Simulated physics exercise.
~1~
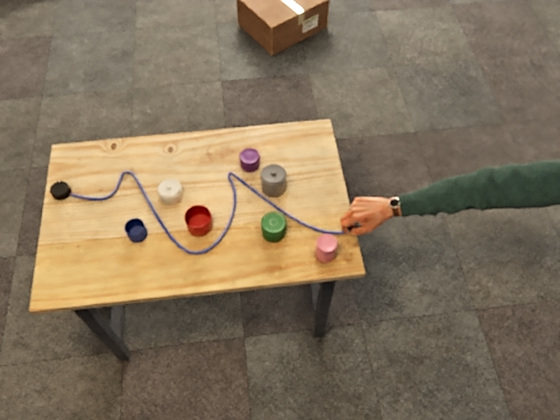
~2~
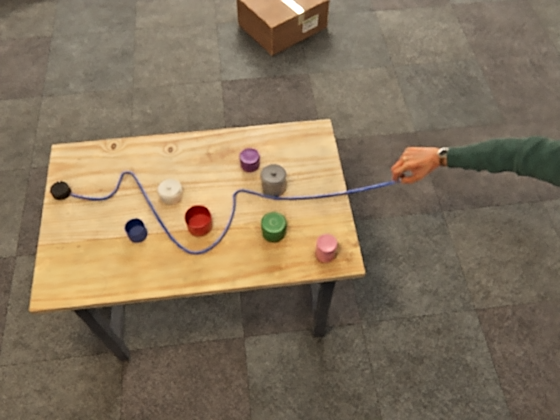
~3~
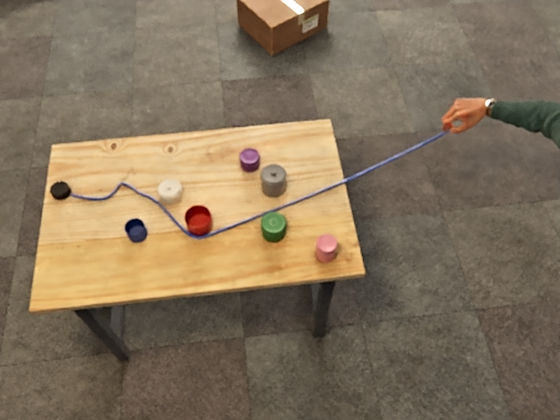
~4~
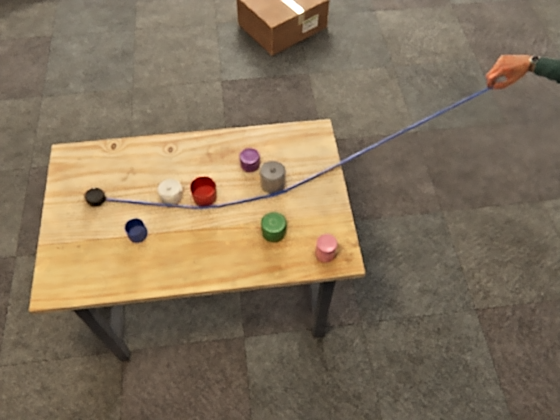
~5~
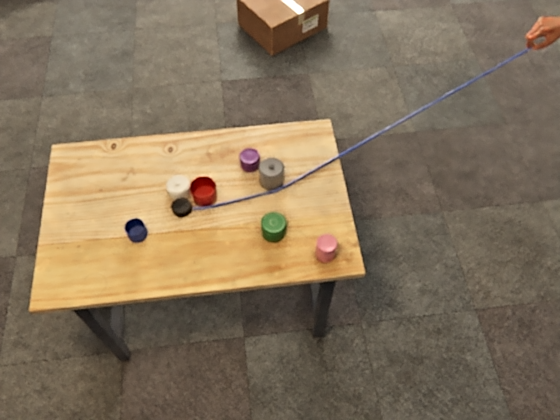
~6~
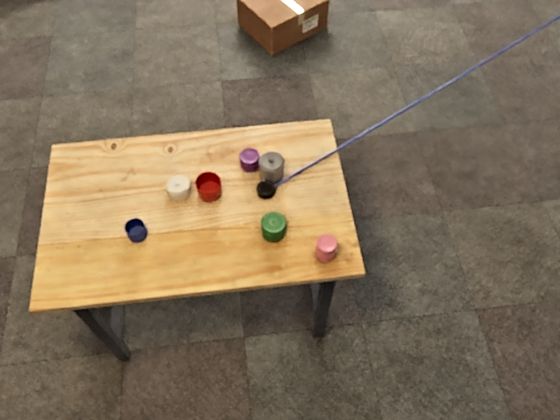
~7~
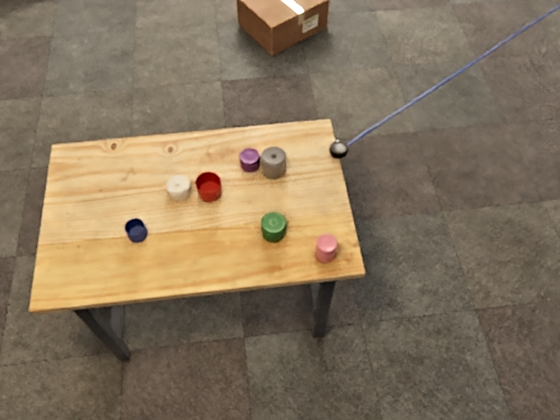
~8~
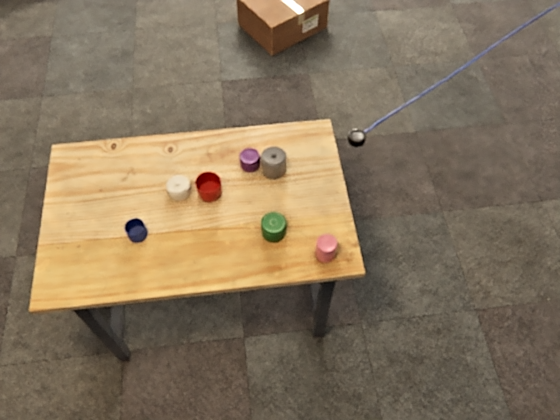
A hand in a green sleeve holds a blue cord at the right of a wooden table, seen from above on a grey tiled floor with a cardboard box behind. The cord winds among white, red, purple, grey, green, pink and blue pots and cups to a small black round object at the left. The hand draws away up and right, straightening the cord, which shifts the red cup upward. The black object then slides right, nudging the white pot slightly and pushing past the grey one, which shifts a little. Finally it leaves the table's right edge and hangs on the cord, with everything else upright.
